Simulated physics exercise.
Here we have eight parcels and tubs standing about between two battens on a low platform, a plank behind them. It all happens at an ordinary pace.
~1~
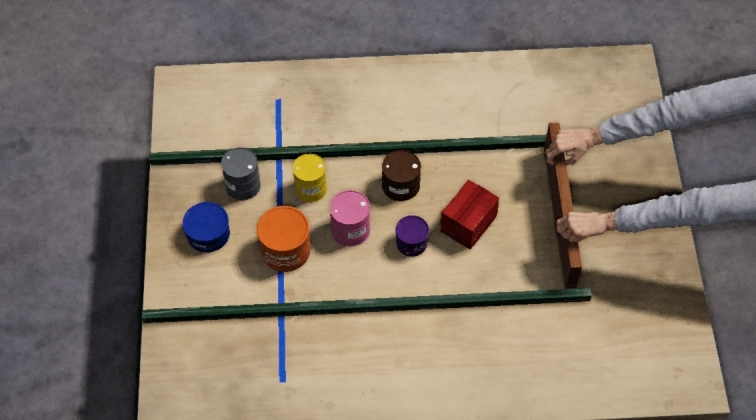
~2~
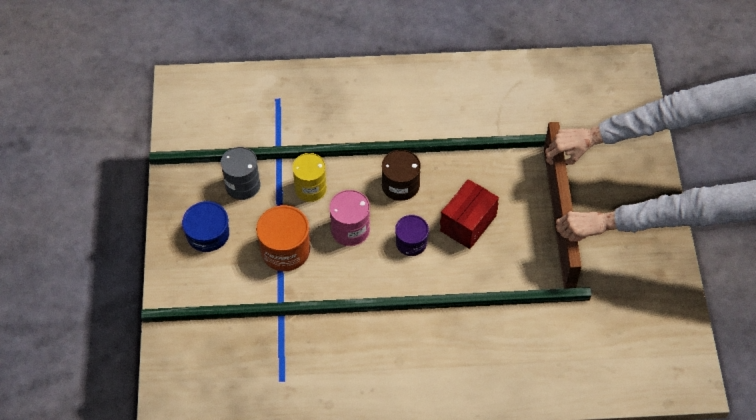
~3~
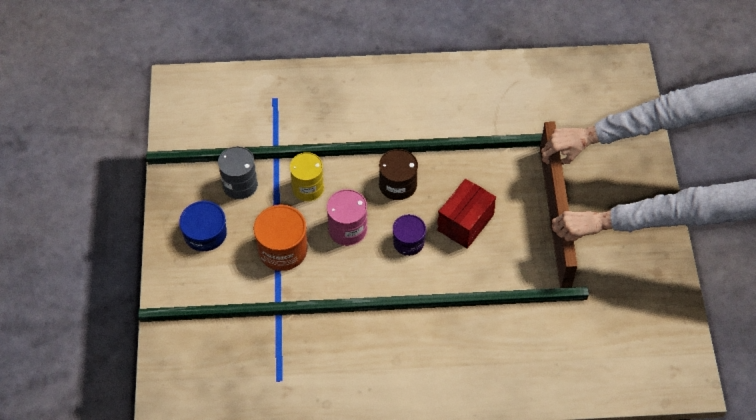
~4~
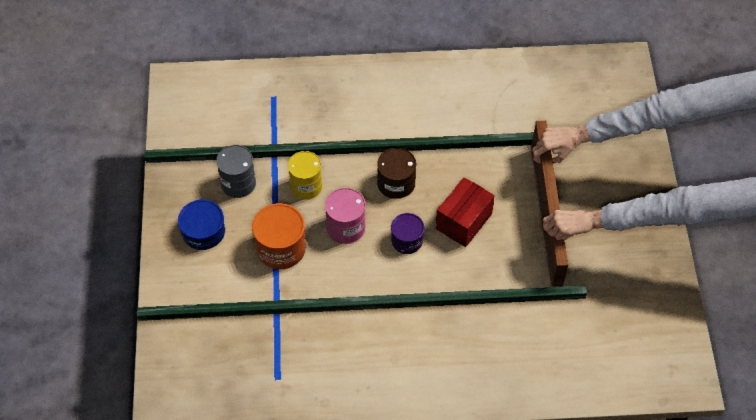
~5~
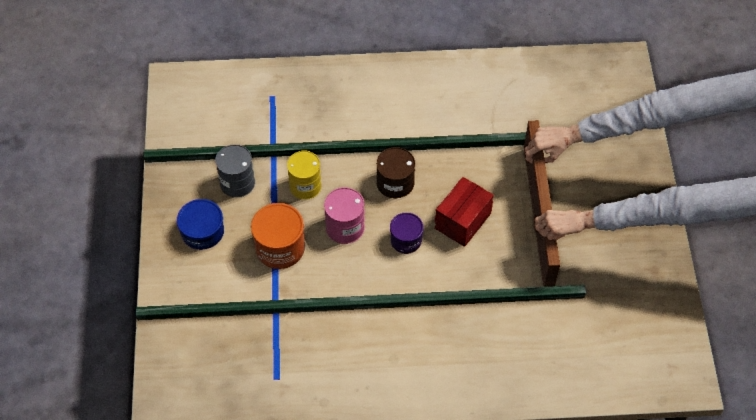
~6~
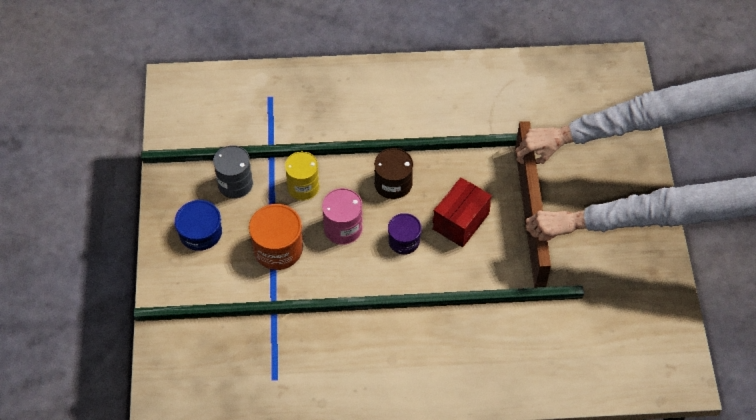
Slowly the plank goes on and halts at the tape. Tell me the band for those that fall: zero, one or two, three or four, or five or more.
Outcome: The number that fall off is zero.
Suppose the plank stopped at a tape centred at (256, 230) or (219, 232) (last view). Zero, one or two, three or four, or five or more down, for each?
For each place: None at all; just one or two.
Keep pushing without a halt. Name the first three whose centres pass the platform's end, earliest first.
They are the blue pail, the grey canister, the pink canister.
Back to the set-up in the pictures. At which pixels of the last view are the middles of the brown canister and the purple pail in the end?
The brown canister at (252, 174), the purple pail at (256, 252).
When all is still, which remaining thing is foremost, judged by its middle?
Foremost is the blue pail.
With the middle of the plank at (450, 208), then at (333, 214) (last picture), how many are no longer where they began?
2 and 6.
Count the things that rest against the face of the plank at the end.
The number is 3.
Early on, none off yet; blue pail at rest near (199, 226); grey canister at rest near (234, 172); orange pail at rest near (277, 238).
A while later, none off yet; blue pail at rest near (199, 226); grey canister at rest near (234, 172); orange pail travelled a little near (258, 243).
Finally, the number that fall off is zero.
